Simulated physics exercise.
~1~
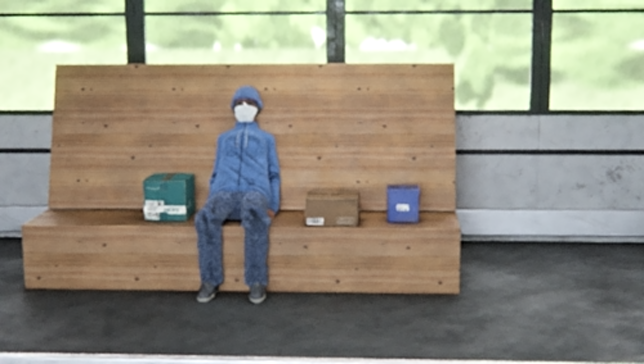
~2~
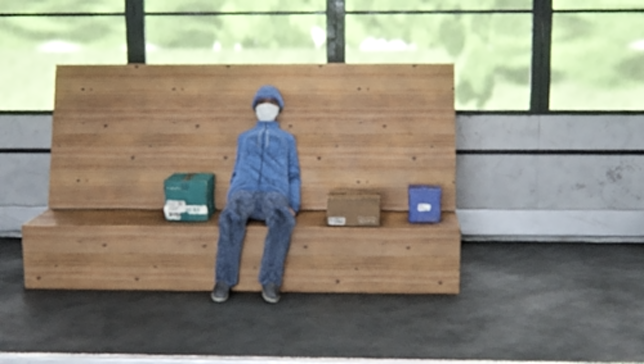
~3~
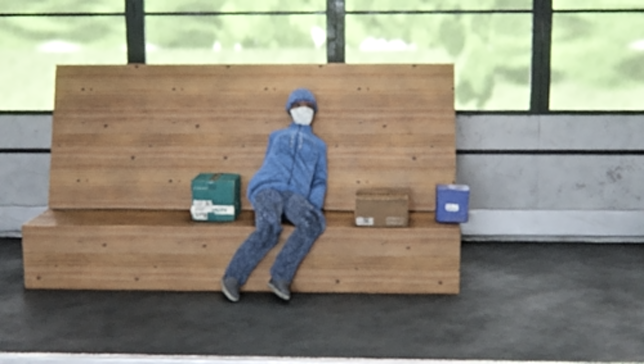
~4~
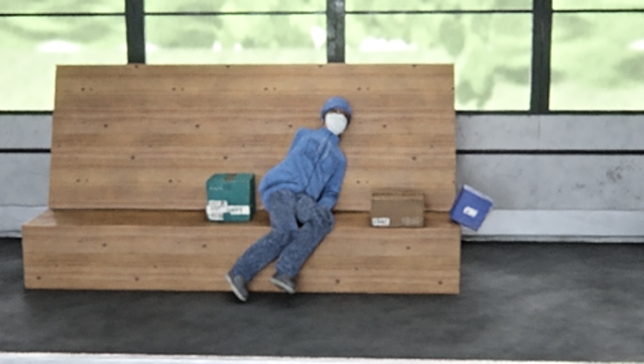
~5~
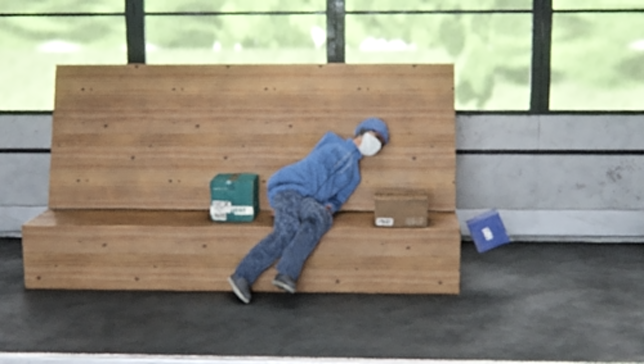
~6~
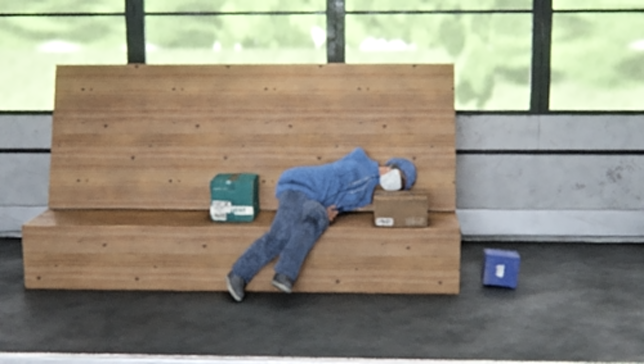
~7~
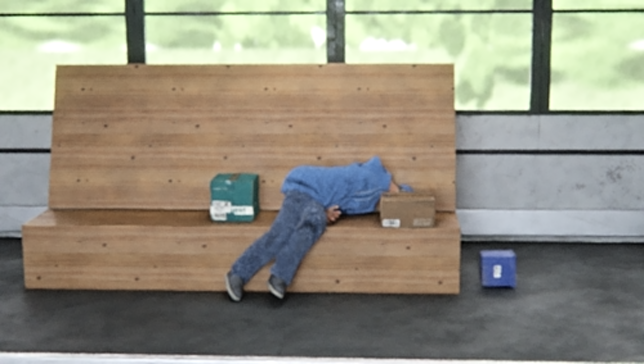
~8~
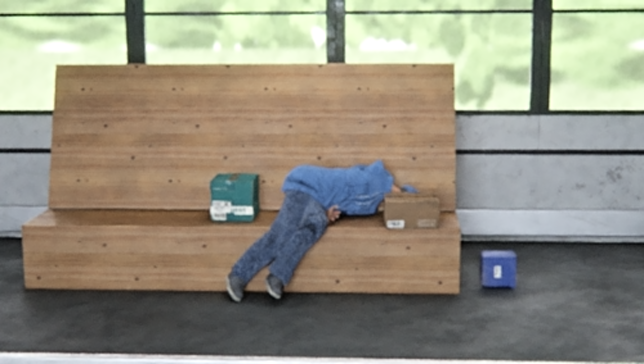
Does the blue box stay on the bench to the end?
No, the blue box slides past the right end of the bench, tips over and ends up on the floor.
